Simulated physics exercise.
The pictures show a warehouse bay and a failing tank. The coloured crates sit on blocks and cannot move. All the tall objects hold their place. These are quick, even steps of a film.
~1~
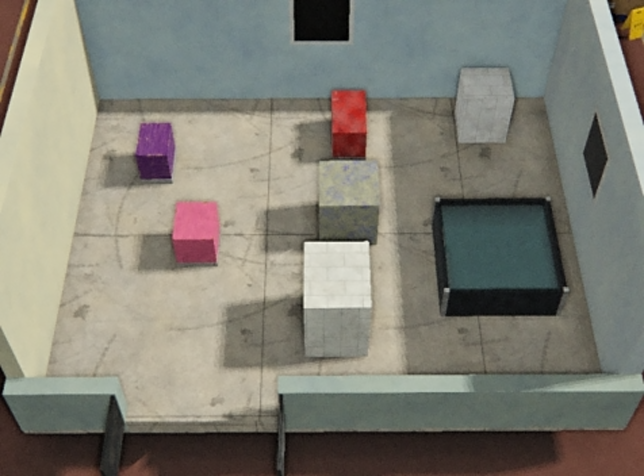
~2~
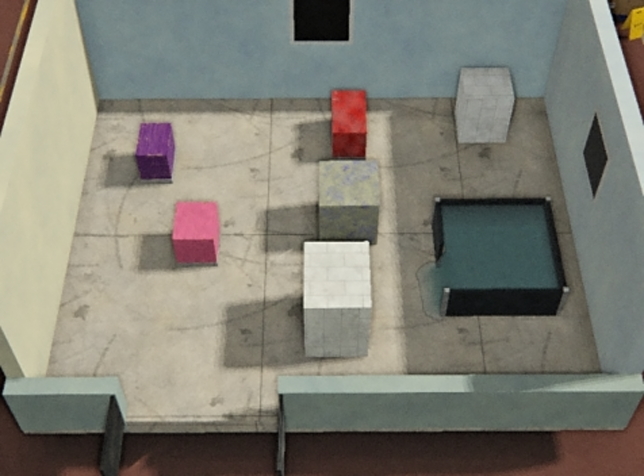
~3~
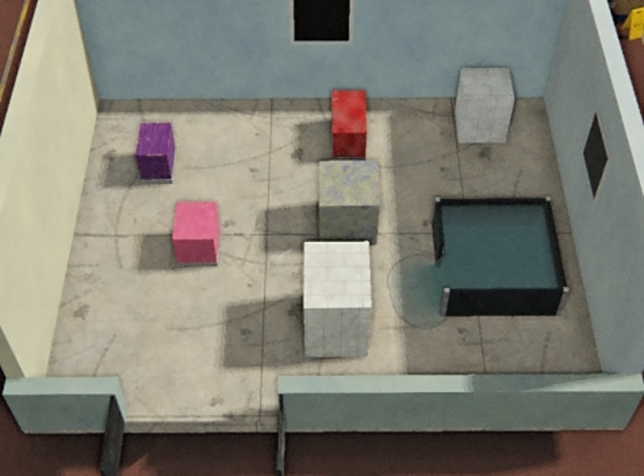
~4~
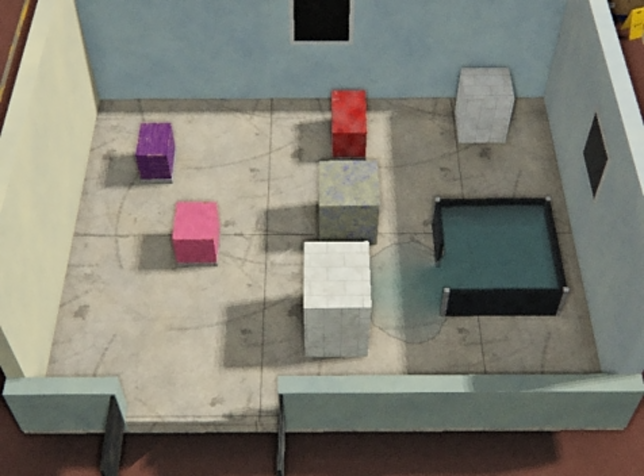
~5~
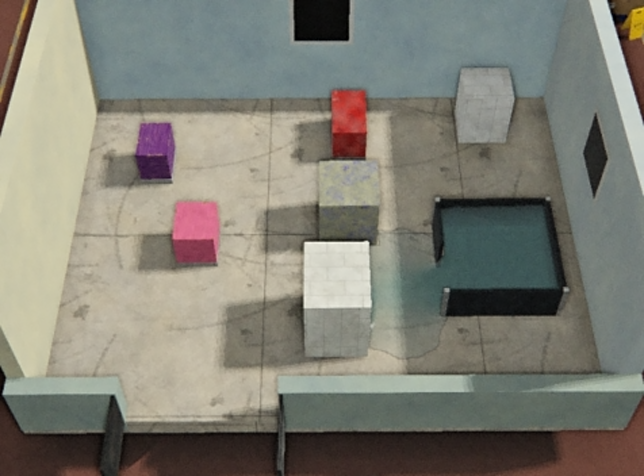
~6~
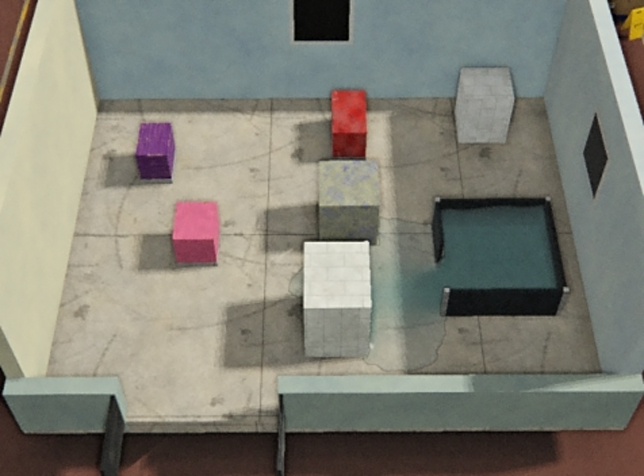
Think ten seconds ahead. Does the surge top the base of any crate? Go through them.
The purple crate escapes dry; the red crate escapes dry; the pink crate is wetted.
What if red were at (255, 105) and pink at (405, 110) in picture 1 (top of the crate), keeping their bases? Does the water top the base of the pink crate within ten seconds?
My reading: The pink one keeps dry.
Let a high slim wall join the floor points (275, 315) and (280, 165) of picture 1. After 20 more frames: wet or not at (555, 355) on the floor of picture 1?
At that place: Covered.
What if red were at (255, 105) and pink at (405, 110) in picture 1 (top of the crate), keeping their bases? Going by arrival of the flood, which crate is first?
I say the one in purple.
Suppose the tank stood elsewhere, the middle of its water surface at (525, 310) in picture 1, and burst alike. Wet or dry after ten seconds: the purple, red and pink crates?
My reading: Purple is spared, red remains dry, pink remains dry.
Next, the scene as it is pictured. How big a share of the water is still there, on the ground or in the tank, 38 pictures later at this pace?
About 98 per cent.
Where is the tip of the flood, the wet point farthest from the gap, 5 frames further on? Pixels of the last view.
Near (191, 271).
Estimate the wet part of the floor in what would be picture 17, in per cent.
Near 20 in a hundred.
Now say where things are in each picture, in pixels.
In the first frame, the open tank at (498, 247) is whole and still.
In the second frame, water pours out at (443, 284) and has run to (431, 266).
In the third frame, the front is at (395, 277), out from the gap at (443, 285).
In the fourth frame, the front is at a hidden place, out from the gap at (443, 285).
In the fifth frame, the front is at a hidden place, out from the gap at (443, 284).
In the sixth frame, the front is at (299, 280), out from the gap at (443, 284).
A moment on, water covers 15 % of the floor; the purple crate not reached, the red crate not reached, the pink crate water round its plinth.
Next, water covers 20 % of the floor; the purple crate not reached, the red crate water round its plinth, the pink crate water round its plinth.
Then, water covers 45 % of the floor; the purple crate water round its plinth, the red crate water round its plinth, the pink crate water round its plinth.
Later, water covers 60 % of the floor; the purple crate water round its plinth, the red crate water round its plinth, the pink crate water round its plinth.
In the end, water covers 85 % of the floor; the purple crate stayed above the water, the red crate stayed above the water, the pink crate was topped.
